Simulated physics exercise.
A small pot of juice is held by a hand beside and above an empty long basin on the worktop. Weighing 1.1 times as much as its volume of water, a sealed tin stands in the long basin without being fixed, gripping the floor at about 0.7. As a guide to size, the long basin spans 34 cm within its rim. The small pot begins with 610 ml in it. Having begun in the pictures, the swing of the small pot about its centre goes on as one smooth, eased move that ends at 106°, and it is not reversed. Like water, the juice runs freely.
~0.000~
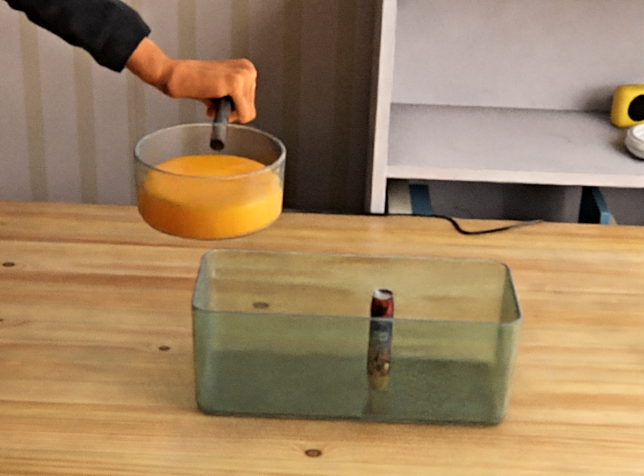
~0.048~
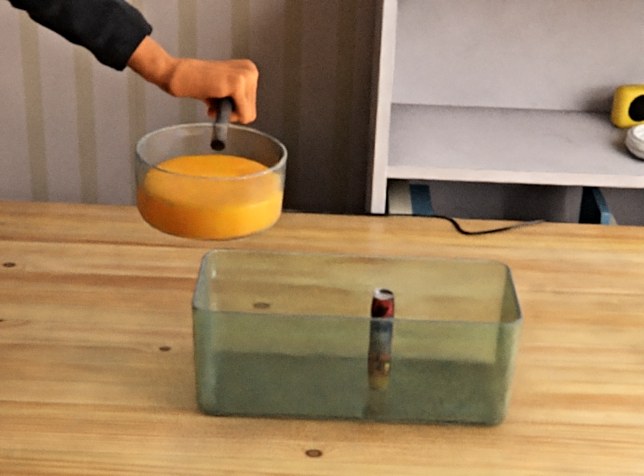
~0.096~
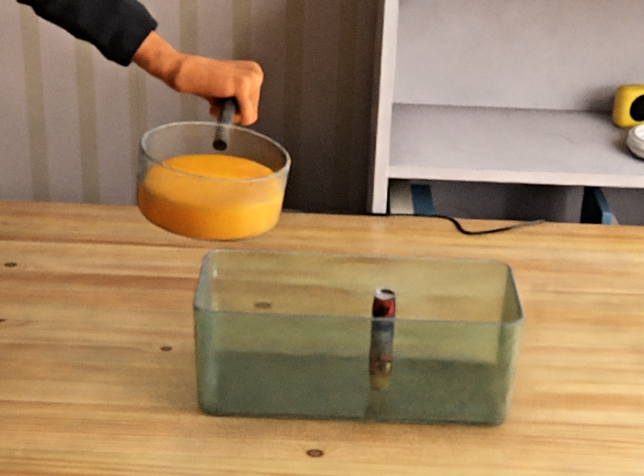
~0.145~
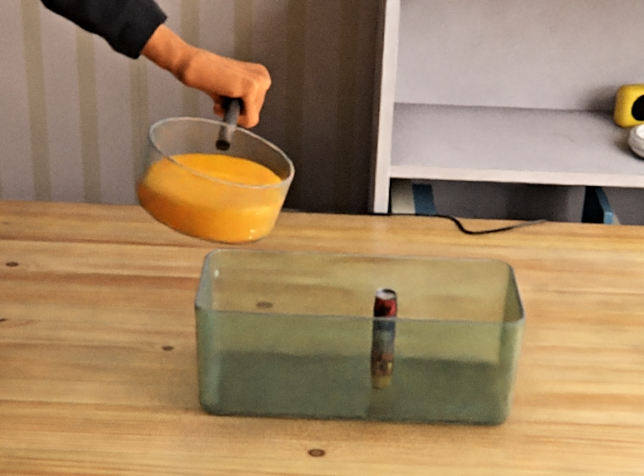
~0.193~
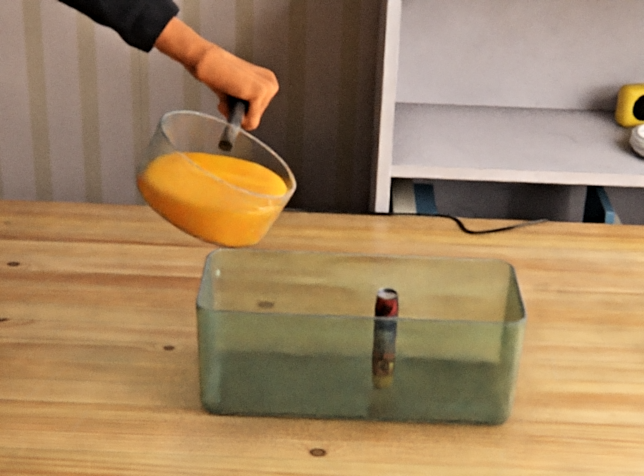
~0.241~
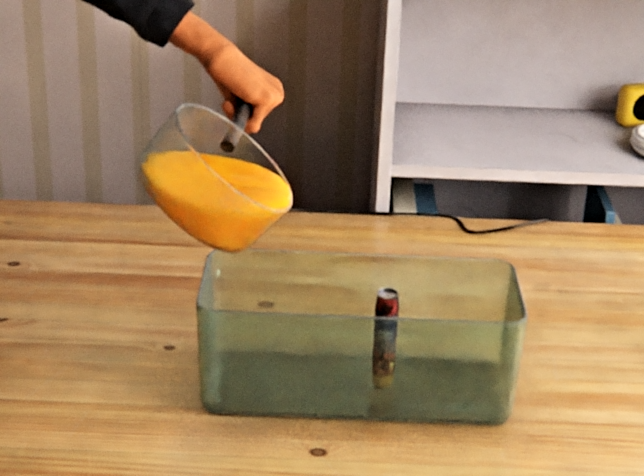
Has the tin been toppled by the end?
It ends up erect.
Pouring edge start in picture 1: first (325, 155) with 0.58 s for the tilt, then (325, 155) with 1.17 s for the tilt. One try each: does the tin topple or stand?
Run one: It tumbles. Run two: It does not tip.
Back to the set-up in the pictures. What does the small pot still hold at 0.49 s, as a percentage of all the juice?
Close to 20 in a hundred.
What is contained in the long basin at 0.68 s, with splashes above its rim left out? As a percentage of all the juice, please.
90 per cent, give or take a little.
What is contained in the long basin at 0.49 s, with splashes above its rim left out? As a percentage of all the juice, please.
Close to 48 in a hundred.
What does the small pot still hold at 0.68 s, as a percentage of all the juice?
About 6 per cent.
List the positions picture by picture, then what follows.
In the first frame, it leans 0°; its right rim is at (284, 154); the juice meets the walls at (141, 175) and (280, 180); the long basin's rim runs from (198, 280) to (515, 293); the tin's top is at (383, 298).
In the second frame, it leans 2°; its right rim is at (285, 157); the juice meets the walls at (142, 174) and (281, 181).
In the third frame, it leans 7°; its right rim is at (288, 163); the juice meets the walls at (143, 173) and (282, 183).
In the fourth frame, it leans 16°; its right rim is at (292, 174); the juice meets the walls at (143, 171) and (284, 184).
In the fifth frame, it leans 26°; its right rim is at (293, 187); the juice meets the walls at (142, 165) and (289, 187).
In the sixth frame, it leans 39°; its right rim is at (290, 203); the juice meets the walls at (145, 158) and (286, 189); 1 per cent is over the edge.
Then, 0.49 s in, the tilt is 100° and 20 per cent is still to pour; the tin stands where it began.
Then, 0.68 s in, the tilt is 106° and 6 per cent is still to pour; the tin stands where it began.
Then, 0.87 s in, the tilt is 106° and 0 per cent is still to pour; the tin stands where it began.
Then, 1.08 s in, the tilt is 106° and 0 per cent is still to pour; the tin stands where it began.
Finally, the tin stands where it began.
